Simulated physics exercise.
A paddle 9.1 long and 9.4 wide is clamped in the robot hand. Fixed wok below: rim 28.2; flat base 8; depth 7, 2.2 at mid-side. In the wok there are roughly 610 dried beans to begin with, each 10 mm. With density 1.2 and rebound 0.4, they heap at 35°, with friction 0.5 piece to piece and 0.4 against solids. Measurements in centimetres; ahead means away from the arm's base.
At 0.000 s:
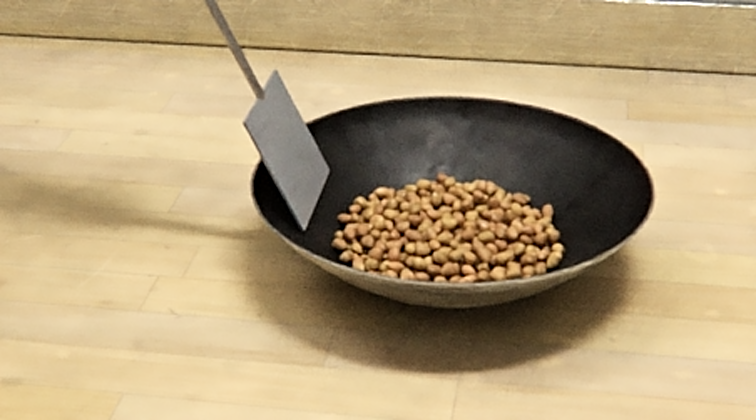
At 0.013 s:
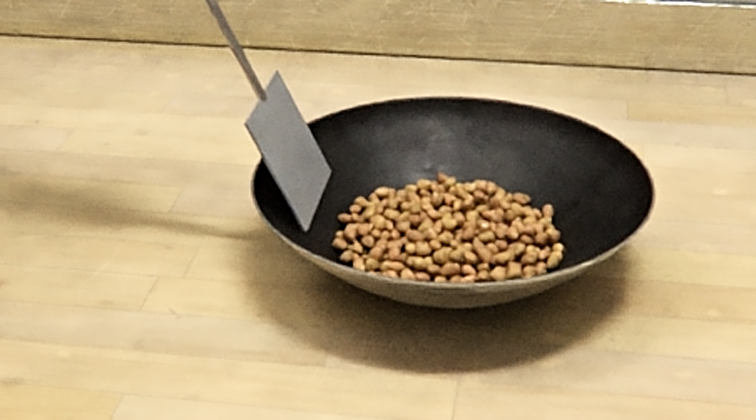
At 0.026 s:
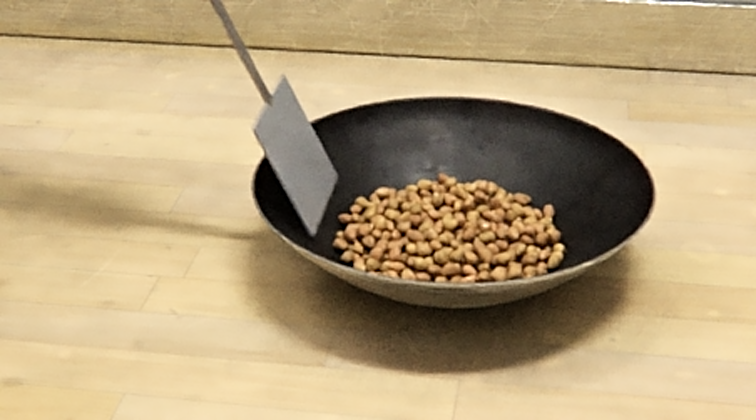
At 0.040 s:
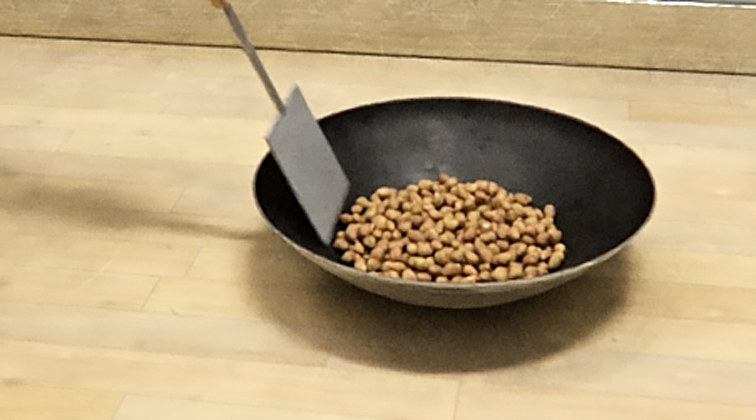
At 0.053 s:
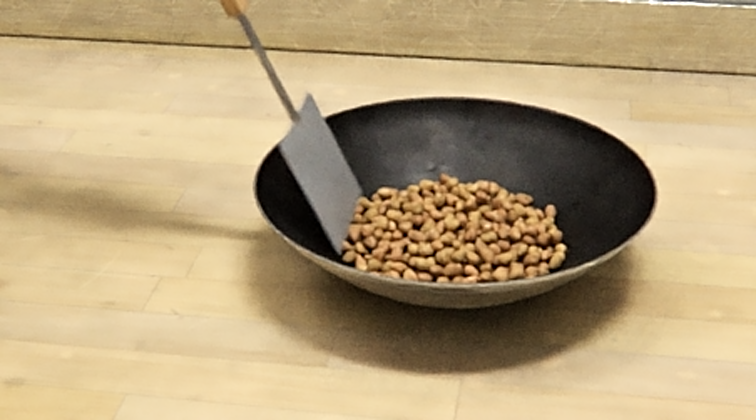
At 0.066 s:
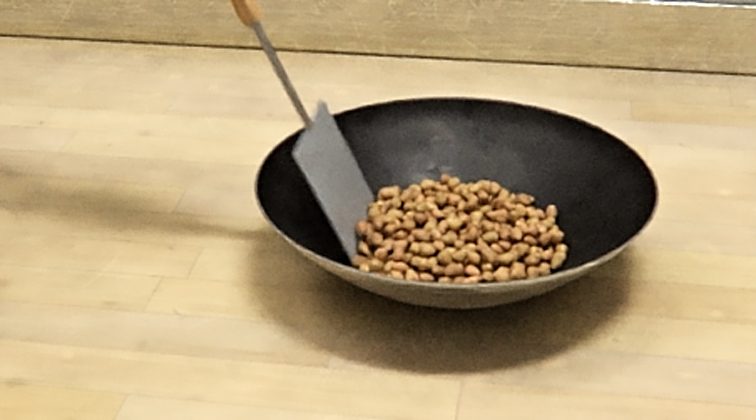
On a pale wooden surface, a dark wok holds a heap of brown beans while a flat grey paddle rests inside its left side. The paddle slides down and to the right, its wooden handle coming into view, until its lower edge meets the heap and nudges the left-hand beans slightly rightward.
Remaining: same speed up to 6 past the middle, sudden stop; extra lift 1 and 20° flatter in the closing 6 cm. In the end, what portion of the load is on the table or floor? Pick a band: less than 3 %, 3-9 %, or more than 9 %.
It falls in the band less than 3 %.
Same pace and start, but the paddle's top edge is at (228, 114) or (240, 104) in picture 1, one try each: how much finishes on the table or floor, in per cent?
Around 0 per cent, then around 0 per cent.
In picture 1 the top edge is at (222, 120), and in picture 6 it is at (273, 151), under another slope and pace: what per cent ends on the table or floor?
Around 0 per cent finishes on the table or floor.
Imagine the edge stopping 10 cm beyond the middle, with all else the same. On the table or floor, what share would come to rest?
Then about 40 per cent.
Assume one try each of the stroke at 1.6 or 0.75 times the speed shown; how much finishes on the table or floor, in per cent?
Around 20 per cent and around 0 per cent.
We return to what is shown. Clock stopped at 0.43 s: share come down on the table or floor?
Fraction noted: Close to 0 per cent.
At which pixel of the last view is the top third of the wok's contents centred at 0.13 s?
Roughly pixel (490, 226).
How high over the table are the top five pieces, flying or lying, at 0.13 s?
They are some 6 cm up.
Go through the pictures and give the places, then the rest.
The first picture shows paddle top edge at (260, 94), sloping 65°; upper third of the load around (449, 227), from x 340 to 560, top at y 180; 614 in the wok.
The second picture shows paddle top edge at (261, 95), sloping 65°; upper third of the load around (449, 227), from x 340 to 560, top at y 180.
The third picture shows paddle top edge at (268, 100), sloping 65°; upper third of the load around (450, 227), from x 340 to 560, top at y 180.
The fourth picture shows paddle top edge at (281, 109), sloping 65°; upper third of the load around (451, 227), from x 340 to 560, top at y 180.
The fifth picture shows paddle top edge at (295, 118), sloping 65°; upper third of the load around (452, 228), from x 345 to 560, top at y 180.
The sixth picture shows paddle top edge at (309, 125), sloping 65°; upper third of the load around (452, 226), from x 345 to 560, top at y 180; 614 in the wok.
By 0.13 s, sloping 65°, highest piece 8 above the table; 614 in the wok.
By 0.20 s, sloping 57°, highest piece 8 above the table; 614 in the wok.
By 0.43 s, sloping 45°, highest piece 8 above the table; 607 in the wok, 5 on the table or floor, 2 on the blade or in flight.
By 1.48 s, sloping 45°, highest piece 8 above the table; 607 in the wok, 7 on the table or floor.
Final count, 607 in the wok, 7 on the table or floor. That is 1 % on the table or floor.
